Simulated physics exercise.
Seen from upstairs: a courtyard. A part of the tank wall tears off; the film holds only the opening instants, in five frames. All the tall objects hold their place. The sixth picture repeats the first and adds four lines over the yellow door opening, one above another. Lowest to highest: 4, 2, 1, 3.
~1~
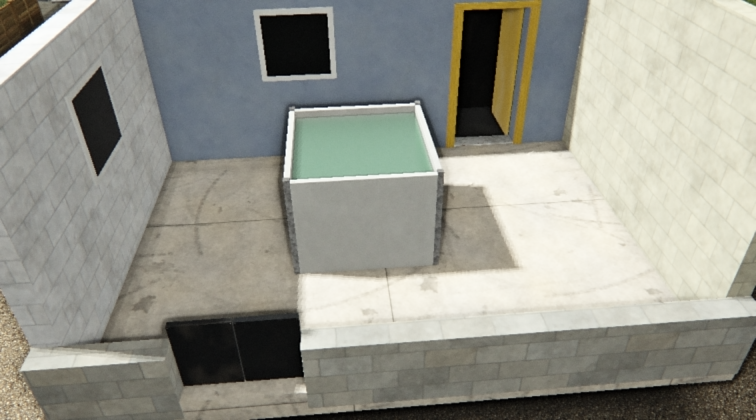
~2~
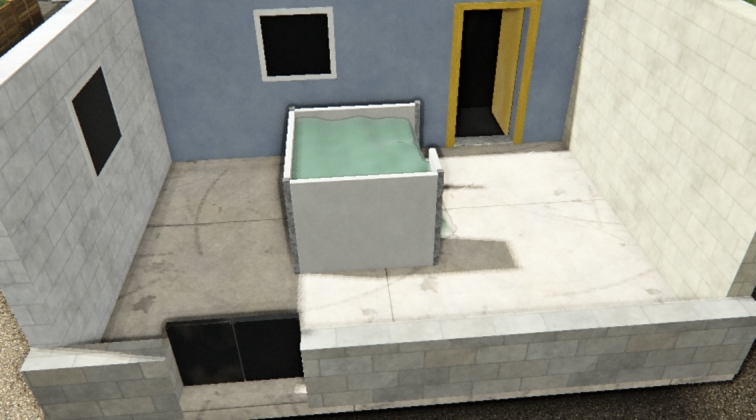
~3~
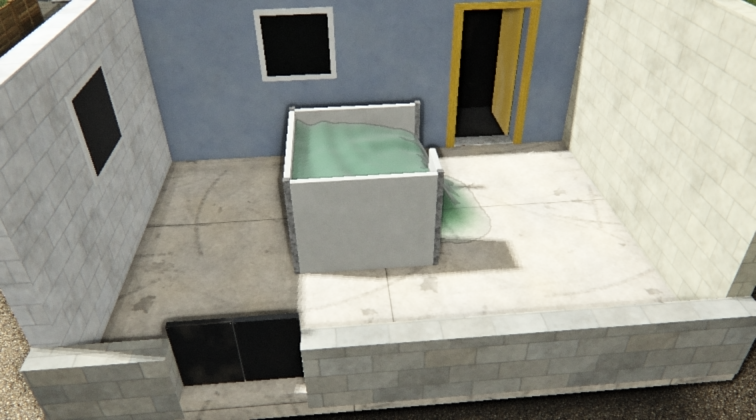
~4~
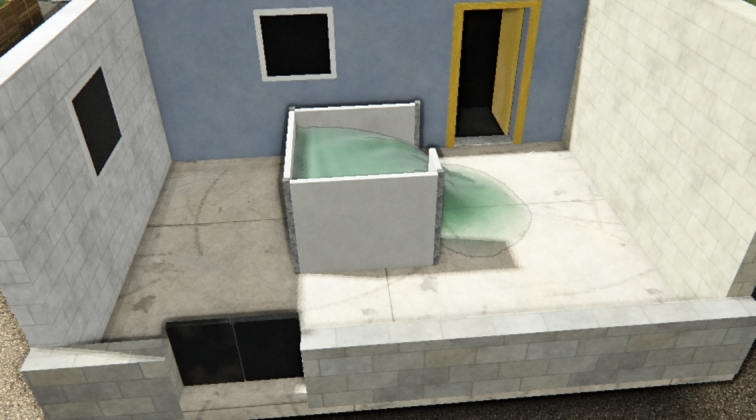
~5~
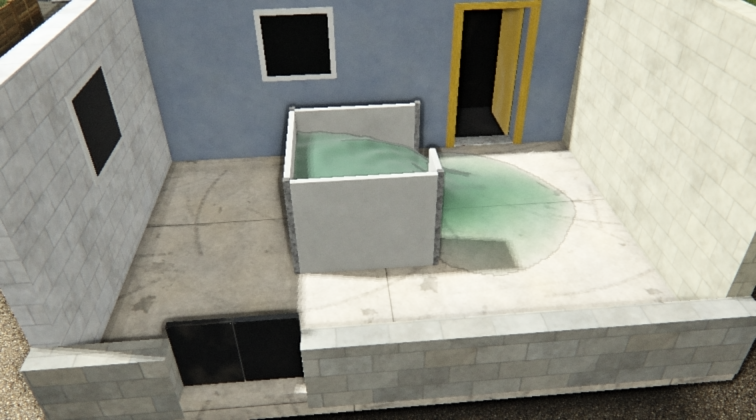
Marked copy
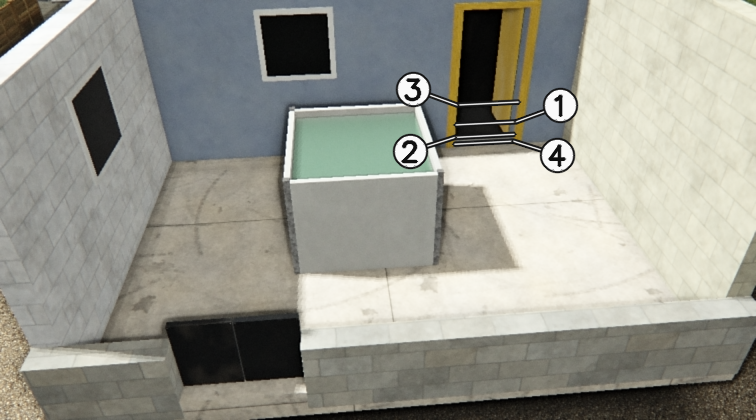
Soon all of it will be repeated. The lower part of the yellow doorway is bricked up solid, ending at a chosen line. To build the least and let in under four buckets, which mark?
I would pick mark 1.
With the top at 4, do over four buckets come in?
Yes, it does.
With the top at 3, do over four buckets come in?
No.
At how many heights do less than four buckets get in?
Two of the four.
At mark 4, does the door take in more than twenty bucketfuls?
Yes, it does.
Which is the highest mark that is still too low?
It is 2.
In white, 1 at (485, 123); 2 at (484, 135); 3 at (488, 103); 4 at (483, 142); from the bottom up 4, 2, 1, 3.
If 1 is chosen, a splash gets over, under a bucket.
If 2 is chosen, about 13 bucketfuls get in.
If 3 is chosen, nothing gets over.
If 4 is chosen, dozens of bucketfuls pour in.
